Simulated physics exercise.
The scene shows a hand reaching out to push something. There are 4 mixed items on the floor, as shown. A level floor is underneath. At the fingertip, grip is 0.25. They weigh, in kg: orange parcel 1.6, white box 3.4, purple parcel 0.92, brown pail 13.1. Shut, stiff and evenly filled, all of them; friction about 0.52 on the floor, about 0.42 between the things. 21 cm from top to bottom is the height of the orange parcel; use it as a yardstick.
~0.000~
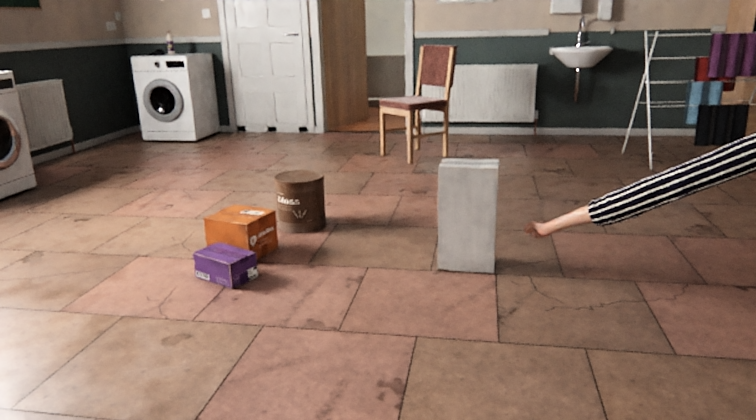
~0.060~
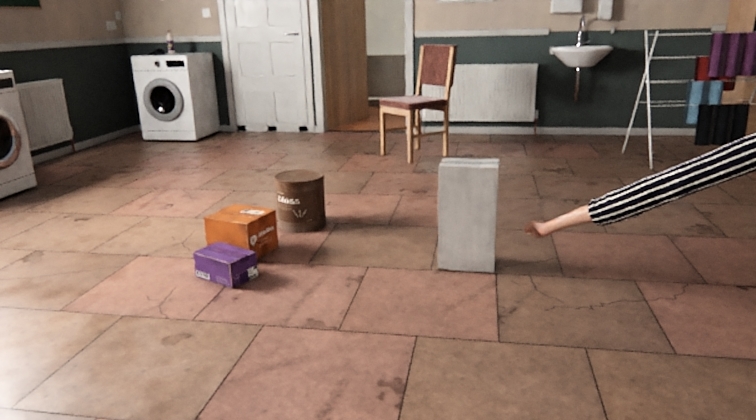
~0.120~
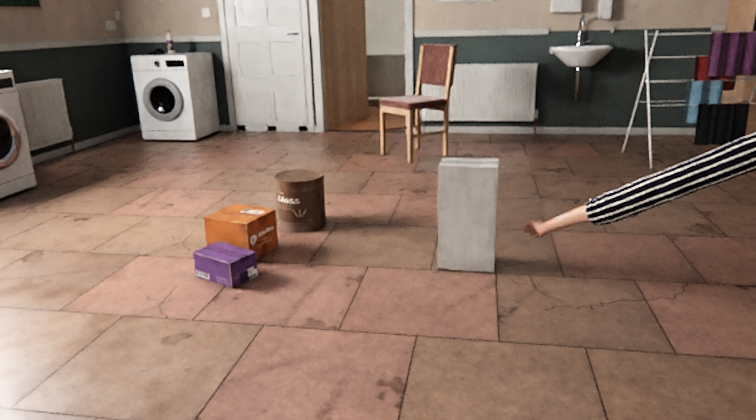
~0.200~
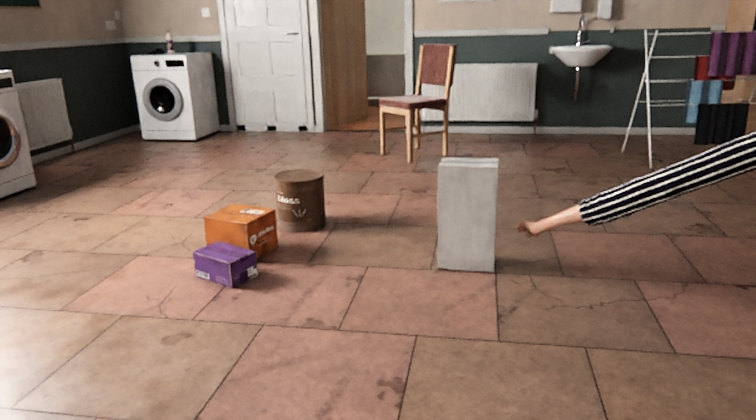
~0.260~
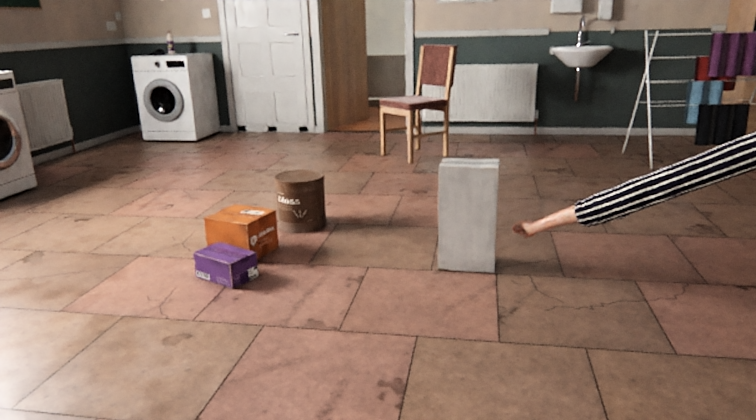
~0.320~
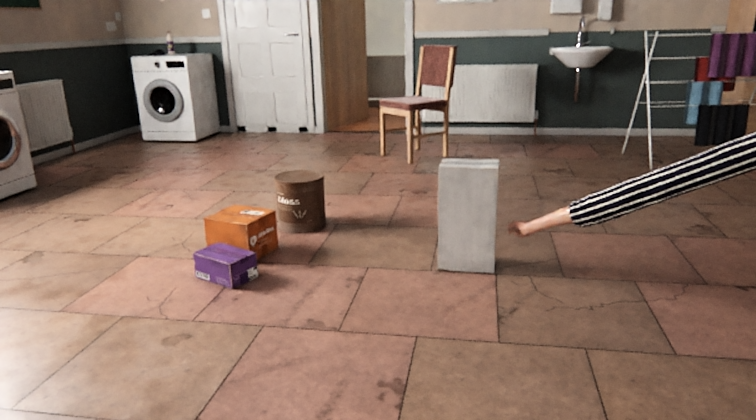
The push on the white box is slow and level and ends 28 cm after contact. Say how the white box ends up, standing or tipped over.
Most likely it stays vertical.
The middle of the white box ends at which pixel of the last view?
It comes to rest around (409, 213).
After 0.62 s, finger moved 18 cm; white box slid 5 cm near (456, 215).
After 0.82 s, finger moved 25 cm; white box slid 12 cm near (441, 214).
After 1.02 s, finger moved 32 cm; white box slid 19 cm near (427, 214).
After 1.22 s, finger moved 39 cm; white box slid 26 cm near (412, 213).
At rest (1.9 s), not toppled but over 14 cm from the start, white box; the other 3 in place, give or take 14 cm. Seen from the same camera at the end, white box near (409, 213).
